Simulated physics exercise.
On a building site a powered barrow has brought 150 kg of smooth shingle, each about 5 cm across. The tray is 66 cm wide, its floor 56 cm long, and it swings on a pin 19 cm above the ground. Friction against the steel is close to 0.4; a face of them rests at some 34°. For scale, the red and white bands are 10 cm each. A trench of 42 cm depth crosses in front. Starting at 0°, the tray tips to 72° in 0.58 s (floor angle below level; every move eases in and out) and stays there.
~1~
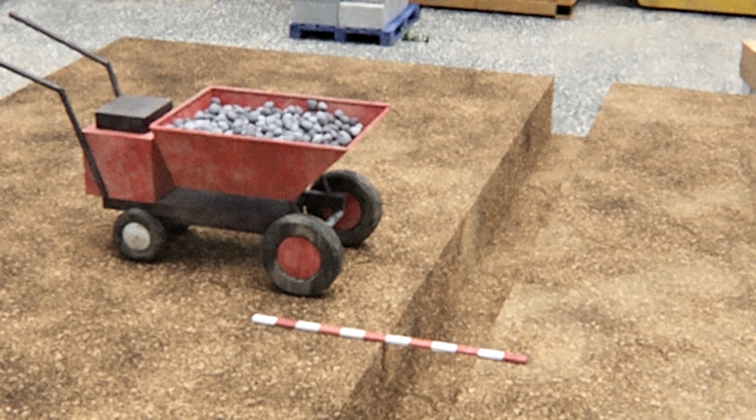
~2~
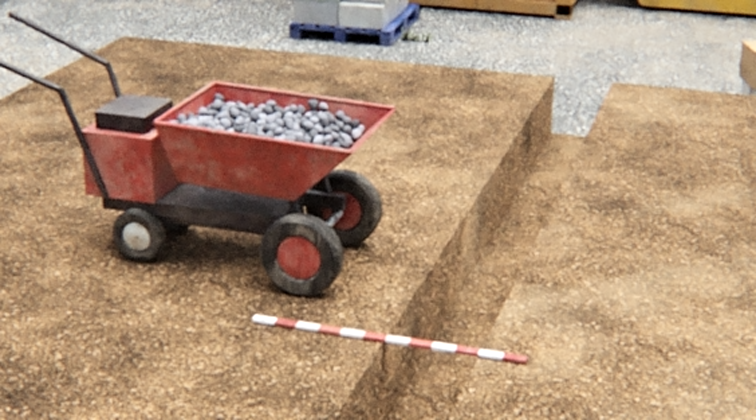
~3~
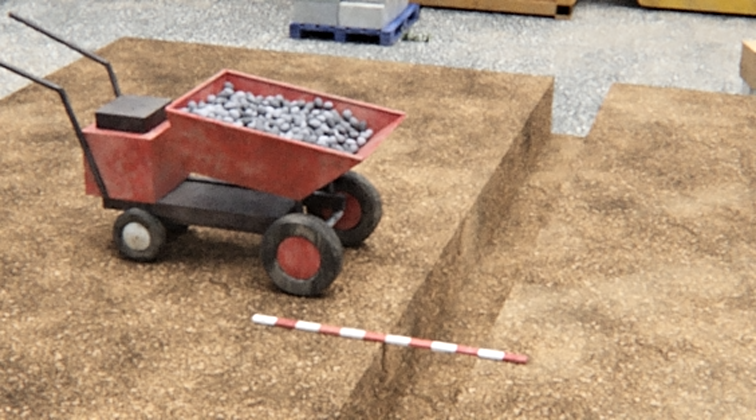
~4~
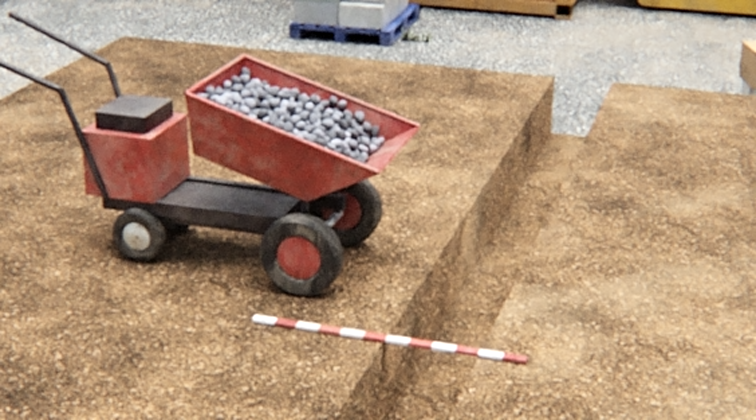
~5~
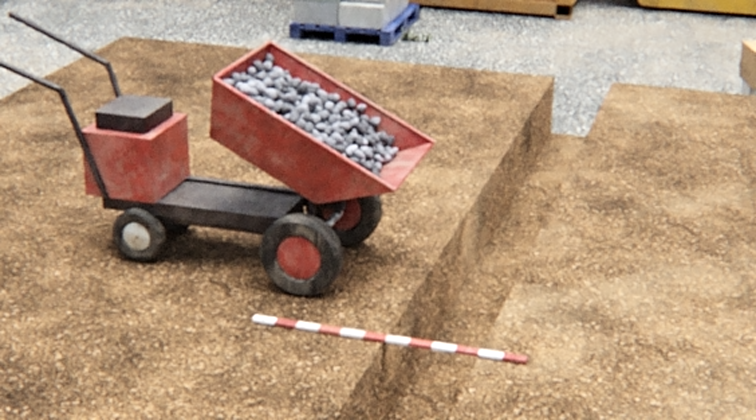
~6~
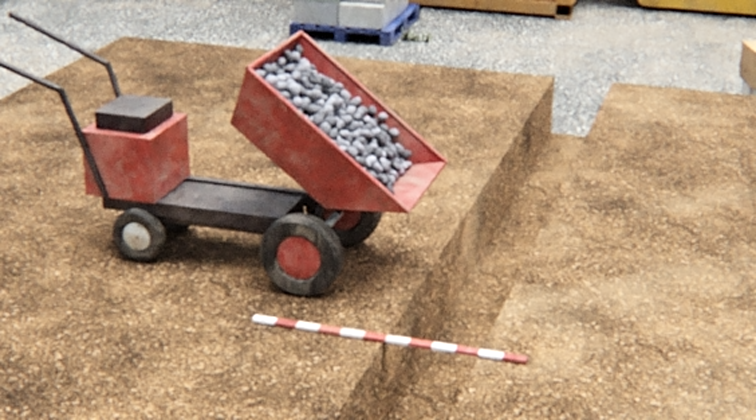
A red powered barrow with a dark-topped box and black handles stands at left on brown, gritty ground, seen from slightly above and to one side, with a trench edge at right. Grey stones fill its tray, a red-and-white banded rod lies in front, and a blue pallet sits behind. The tray tilts steadily down to the right, its rear rising, while the barrow and camera stay still.
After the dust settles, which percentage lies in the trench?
About 69 per cent.
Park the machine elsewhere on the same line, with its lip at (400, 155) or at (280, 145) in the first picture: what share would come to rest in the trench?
About 15 and 85 per cent.
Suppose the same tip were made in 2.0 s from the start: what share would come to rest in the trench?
Then about 90 per cent.
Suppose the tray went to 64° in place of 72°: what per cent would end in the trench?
Then about 60 per cent.
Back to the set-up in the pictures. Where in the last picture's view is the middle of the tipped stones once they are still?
Around (488, 353).
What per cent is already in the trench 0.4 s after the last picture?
Some 35 per cent.
Then, 0.1 s after the last picture the floor is at 60°, 100 % in the tray; the foremost stones are at (425, 211).
Then, 0.4 s after the last picture the floor is at 72°, 63 % in the tray, 36 % in the trench, 1 % past the trench; the foremost stones are at (512, 295).
Then, 0.7 s after the last picture the floor is at 72°, 3 % in the tray, 66 % in the trench, 31 % past the trench; the foremost stones are at (739, 318).
Then, 2.7 s after the last picture the floor is at 72°, 0 % in the tray, 69 % in the trench, 31 % past the trench; the foremost stones are past the picture's edge.
